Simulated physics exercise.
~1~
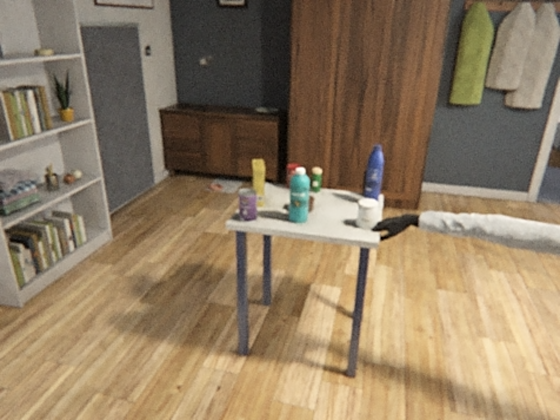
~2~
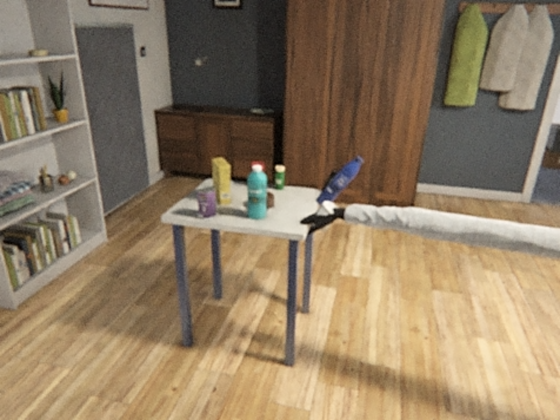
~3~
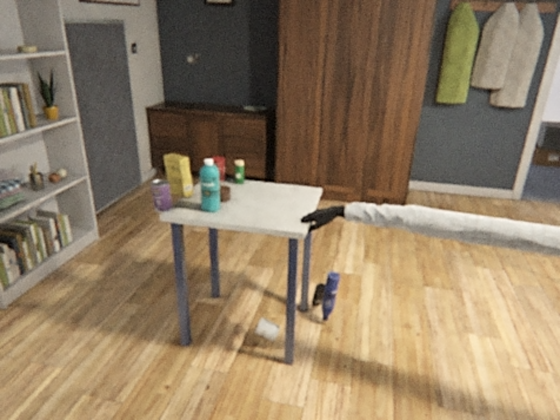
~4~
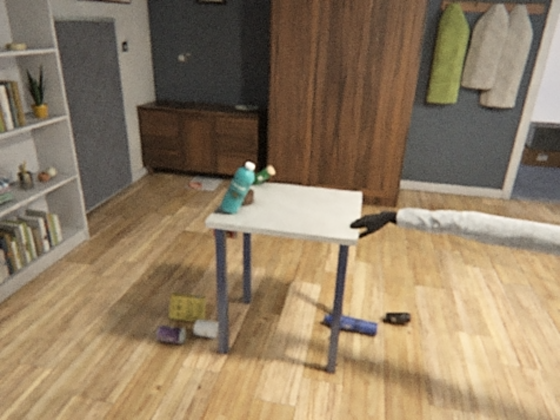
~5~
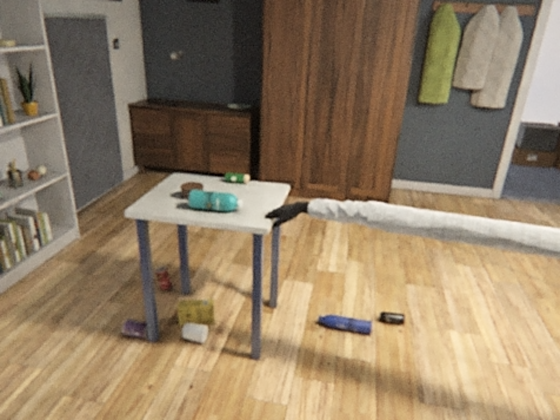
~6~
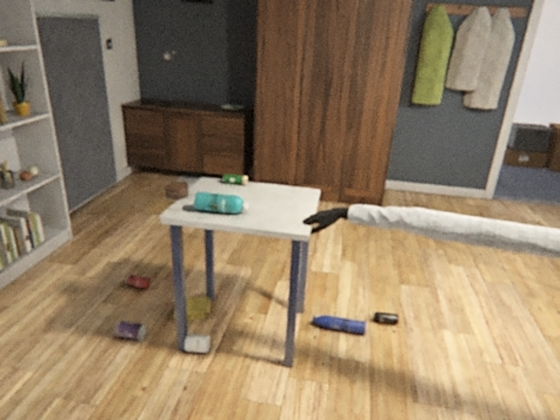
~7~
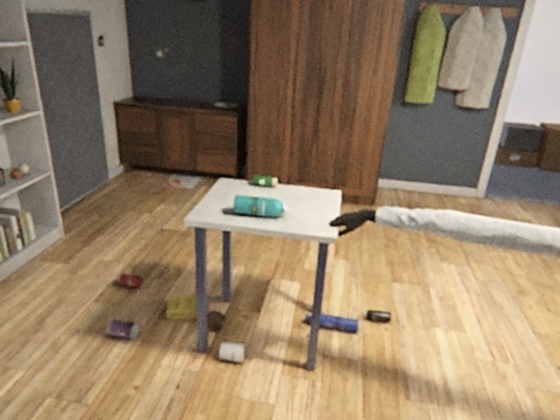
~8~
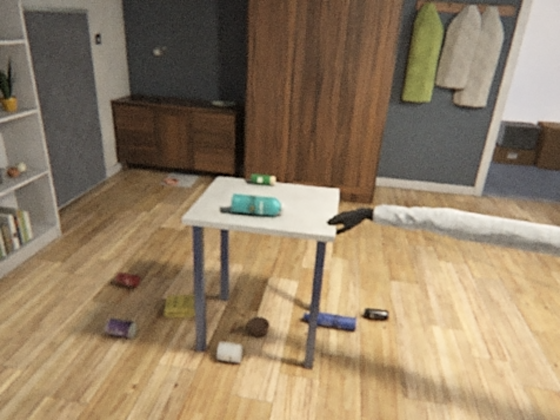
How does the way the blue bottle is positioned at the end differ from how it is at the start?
At the start the blue bottle stands upright on the table, but at the end it is lying on its side on the floor.
